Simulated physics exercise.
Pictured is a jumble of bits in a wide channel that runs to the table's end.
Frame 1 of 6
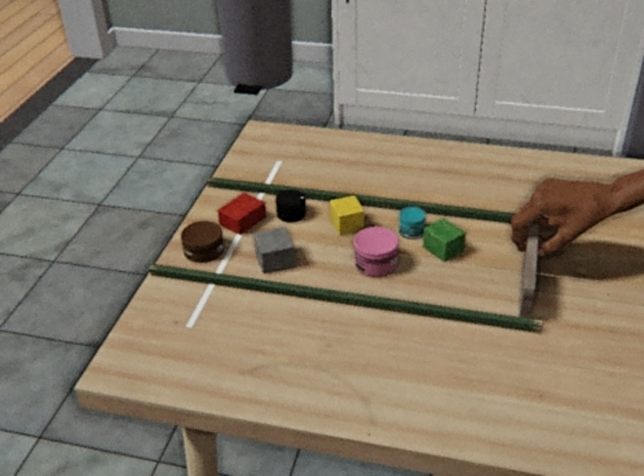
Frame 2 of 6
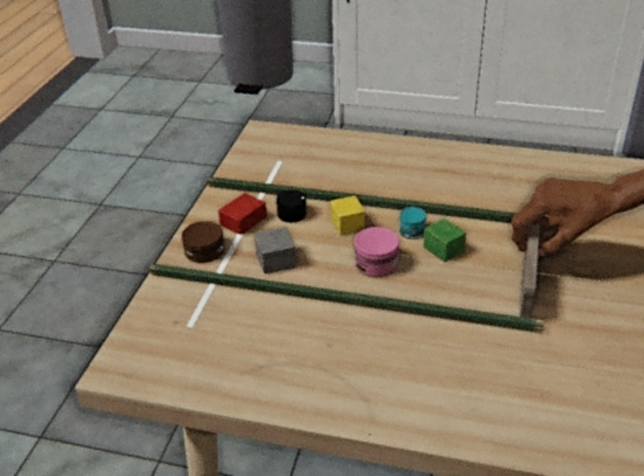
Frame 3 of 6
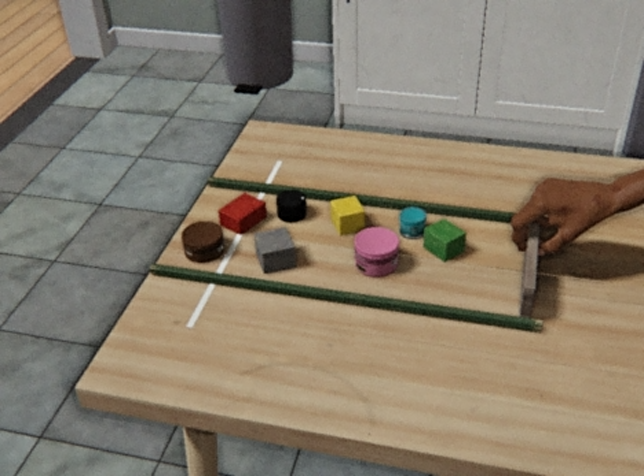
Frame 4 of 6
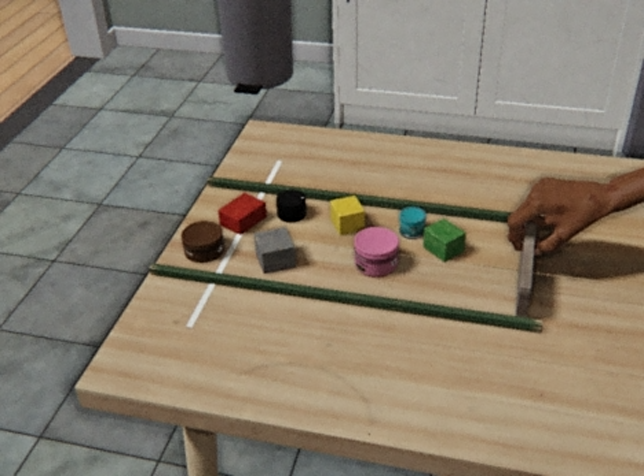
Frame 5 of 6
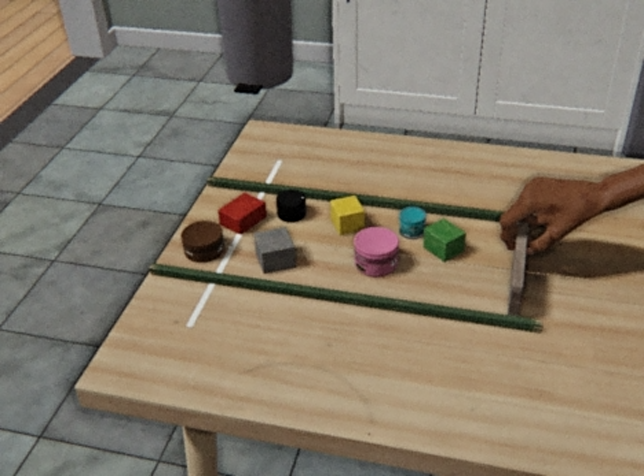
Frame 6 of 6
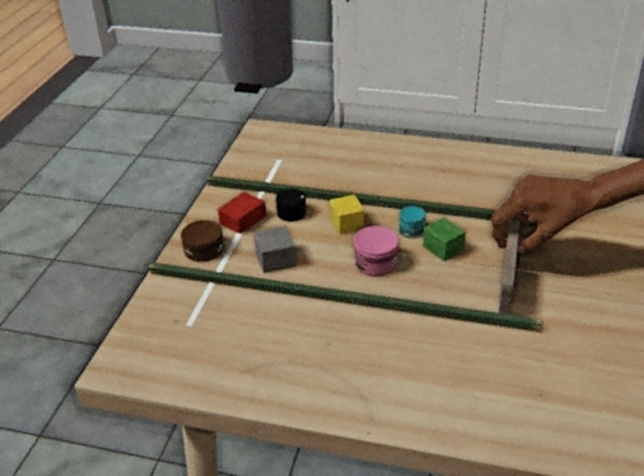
At first, a hand holds an upright board at the right end of a channel between two green rails on a wooden table, with small colourful blocks and round tubs spread out to its left. The hand then slides the board a short way left, while the pieces stay still.
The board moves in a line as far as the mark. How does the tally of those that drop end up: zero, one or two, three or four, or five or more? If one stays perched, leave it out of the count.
The tally ends at one or two.
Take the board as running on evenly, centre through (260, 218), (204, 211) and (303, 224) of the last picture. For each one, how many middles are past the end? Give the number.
1, 5 and 0.
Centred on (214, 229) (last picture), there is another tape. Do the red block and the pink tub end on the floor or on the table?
Well, the red block winds up down and the pink tub is still there.
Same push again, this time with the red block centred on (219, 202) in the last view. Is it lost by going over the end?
Result: Red block not saved.
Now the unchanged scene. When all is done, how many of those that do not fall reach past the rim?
I'd put it at 2.
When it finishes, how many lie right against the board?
3.
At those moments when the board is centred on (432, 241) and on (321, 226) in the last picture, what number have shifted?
Tally: 2; 6.
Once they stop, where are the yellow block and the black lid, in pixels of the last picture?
Look around (218, 204) for the first and around (223, 188) for the second.
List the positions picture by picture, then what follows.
The first frame shows brown tub (203, 242); red block (242, 214); black lid (291, 206); board (530, 254); tape (240, 233).
The second frame shows red block (243, 214); yellow block (348, 216).
The third frame shows black lid (292, 206); turquoise tin (413, 223).
The fourth frame shows brown tub (203, 242); green block (444, 240).
The fifth frame shows red block (243, 213); board (520, 253).
The sixth frame shows brown tub (203, 241); red block (242, 212); black lid (291, 205); board (511, 251); tape (240, 232).
Soon after, none off yet; brown tub at rest near (203, 241); red block at rest near (242, 212); black lid at rest near (291, 205).
After that, none off yet; brown tub at rest near (203, 241); red block at rest near (241, 213); black lid displaced about its own width near (269, 198).
In the end, the number that fall off is one or two; gone, brown tub.
